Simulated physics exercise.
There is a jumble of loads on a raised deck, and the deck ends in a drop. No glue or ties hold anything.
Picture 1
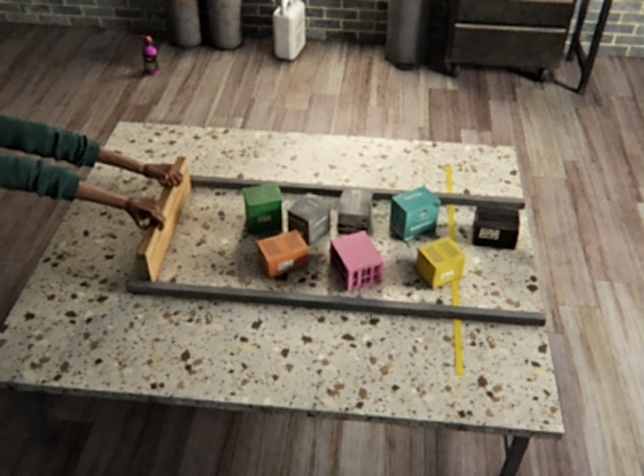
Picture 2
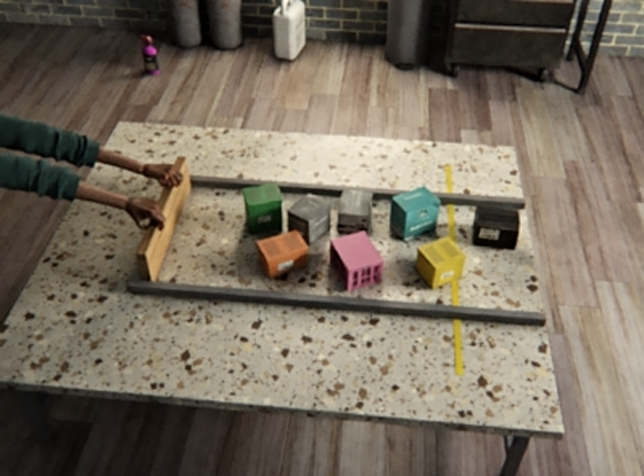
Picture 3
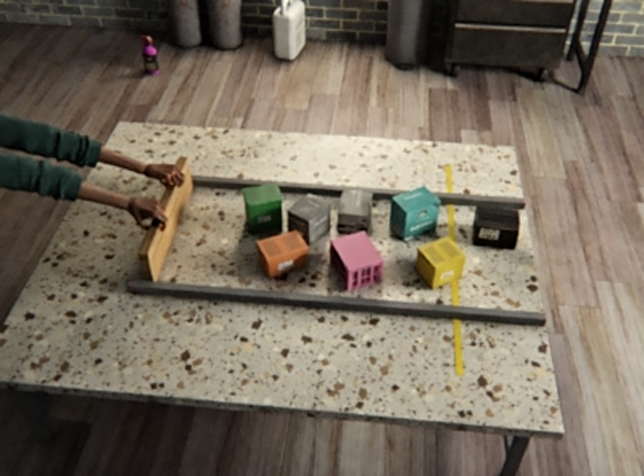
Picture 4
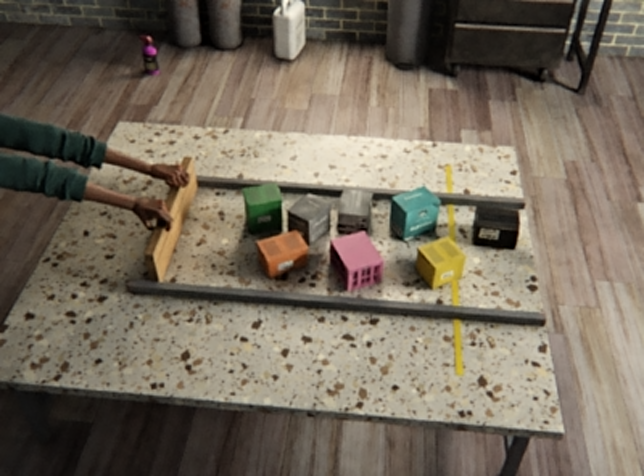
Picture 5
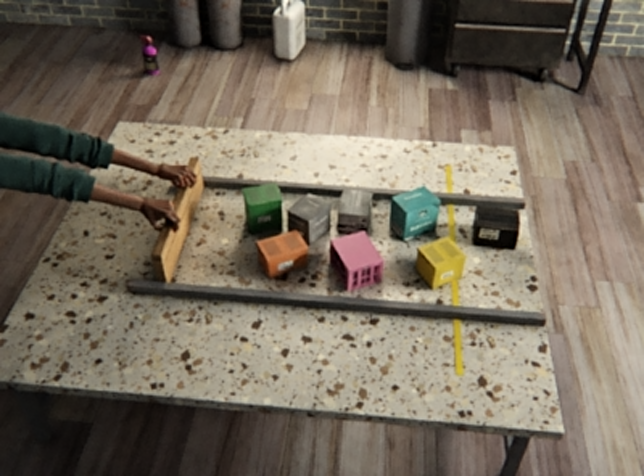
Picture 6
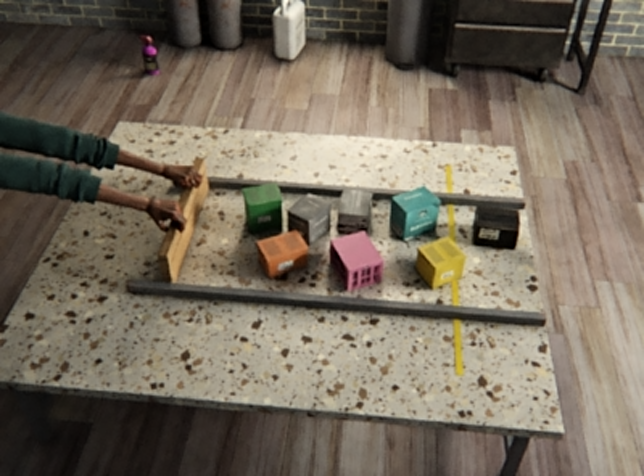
Wooden plank held by two hands sliding slightly right between dark rails on a speckled tabletop, the jumbled coloured boxes staying still.
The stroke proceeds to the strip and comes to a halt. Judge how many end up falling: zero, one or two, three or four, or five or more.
My judgement: One or two.
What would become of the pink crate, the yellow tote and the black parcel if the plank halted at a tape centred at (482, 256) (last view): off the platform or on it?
The pink crate is gone; the yellow tote is gone; and the black parcel is gone.
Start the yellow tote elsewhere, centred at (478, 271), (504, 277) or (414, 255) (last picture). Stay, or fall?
In order of the places given, the yellow tote is gone, then is gone, then is gone.
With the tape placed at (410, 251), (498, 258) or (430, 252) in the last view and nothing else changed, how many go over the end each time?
Try by try, 0, 5 and 0.
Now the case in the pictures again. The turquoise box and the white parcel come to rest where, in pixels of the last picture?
(512, 216), and the other (470, 208).
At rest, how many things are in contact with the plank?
Counting them up gives 3.
Soon after, none off yet; black parcel at rest near (496, 228); yellow tote at rest near (440, 263); turquoise box moving near (417, 213).
In the end, the number that fall off is one or two; gone, yellow tote and black parcel.
